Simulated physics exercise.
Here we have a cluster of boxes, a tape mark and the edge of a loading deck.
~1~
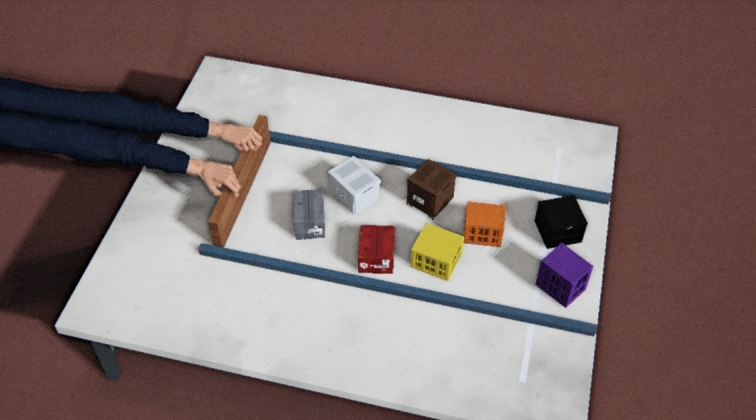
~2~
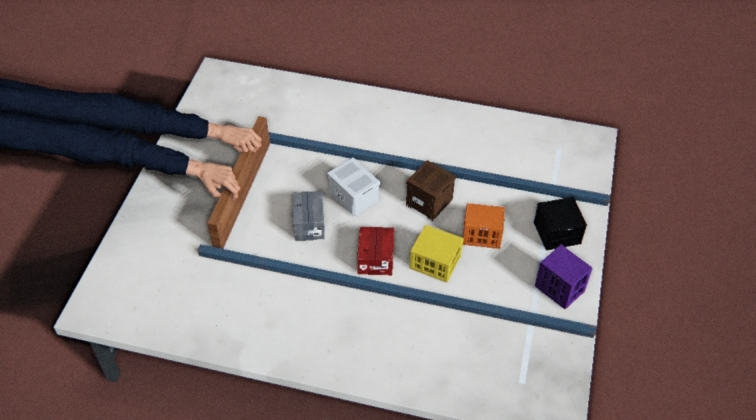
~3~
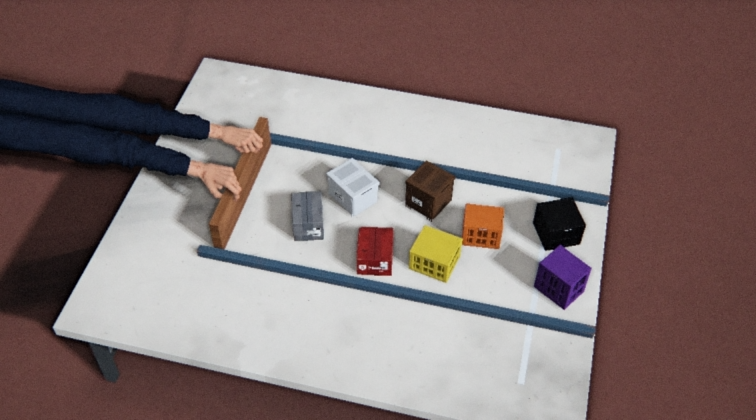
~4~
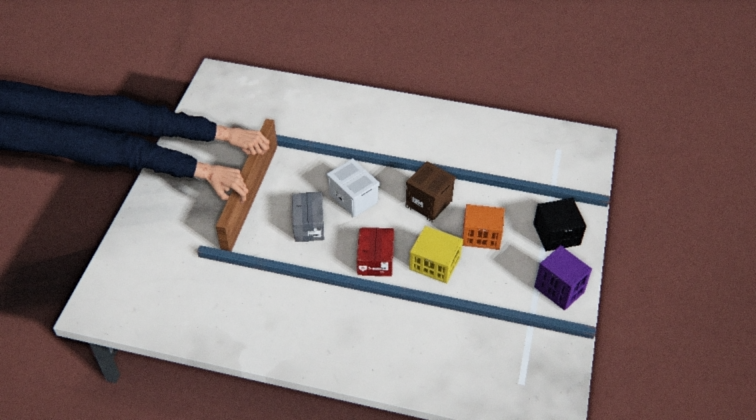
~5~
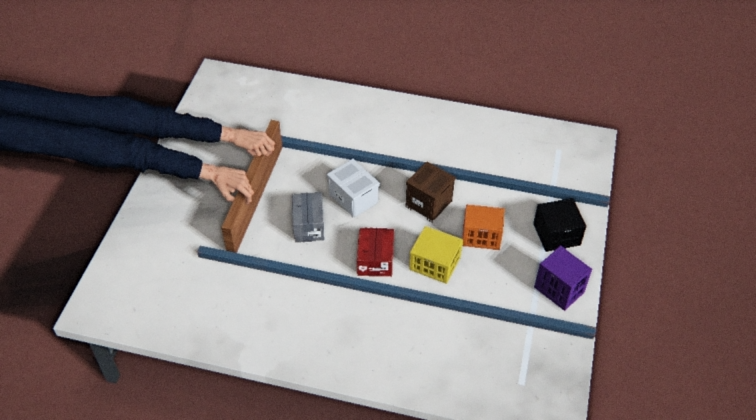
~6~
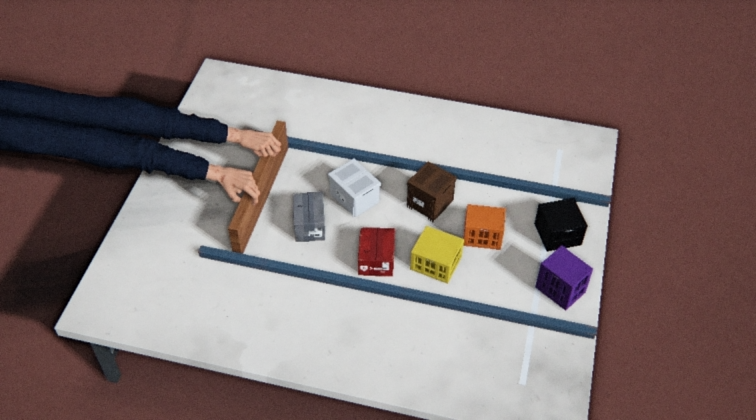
Two hands sliding a wooden plank slightly to the right between blue rails toward colourful boxes and crates that stay still.
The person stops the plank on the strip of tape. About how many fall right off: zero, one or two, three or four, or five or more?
The number that fall off is three or four.
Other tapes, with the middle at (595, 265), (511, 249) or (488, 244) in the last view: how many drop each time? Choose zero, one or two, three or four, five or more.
In that order: Five or more; 1 or 2; 1 or 2.
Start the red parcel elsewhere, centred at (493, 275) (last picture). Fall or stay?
It falls.
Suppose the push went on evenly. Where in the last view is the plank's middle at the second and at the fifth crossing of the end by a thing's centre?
First at (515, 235), next at (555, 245).
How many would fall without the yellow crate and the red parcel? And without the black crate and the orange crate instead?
First 0, then 2.
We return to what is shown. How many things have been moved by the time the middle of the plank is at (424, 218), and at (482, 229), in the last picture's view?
By then 6, and 8.
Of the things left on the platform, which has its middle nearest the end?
The red parcel.
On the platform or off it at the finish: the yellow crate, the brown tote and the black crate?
The yellow crate goes over; the brown tote remains up; the black crate goes over.
Early on, none off yet; purple crate at rest near (564, 278); black crate at rest near (560, 225); orange crate at rest near (484, 227).
A while later, none off yet; purple crate at rest near (564, 278); black crate at rest near (560, 225); orange crate travelled a little near (492, 229).
Further along, none off yet; purple crate leaning a little near (618, 289); black crate travelled a little near (578, 225); orange crate travelled well along near (554, 246).
Finally, the number that fall off is three or four; lost, yellow crate, orange crate, black crate and purple crate.
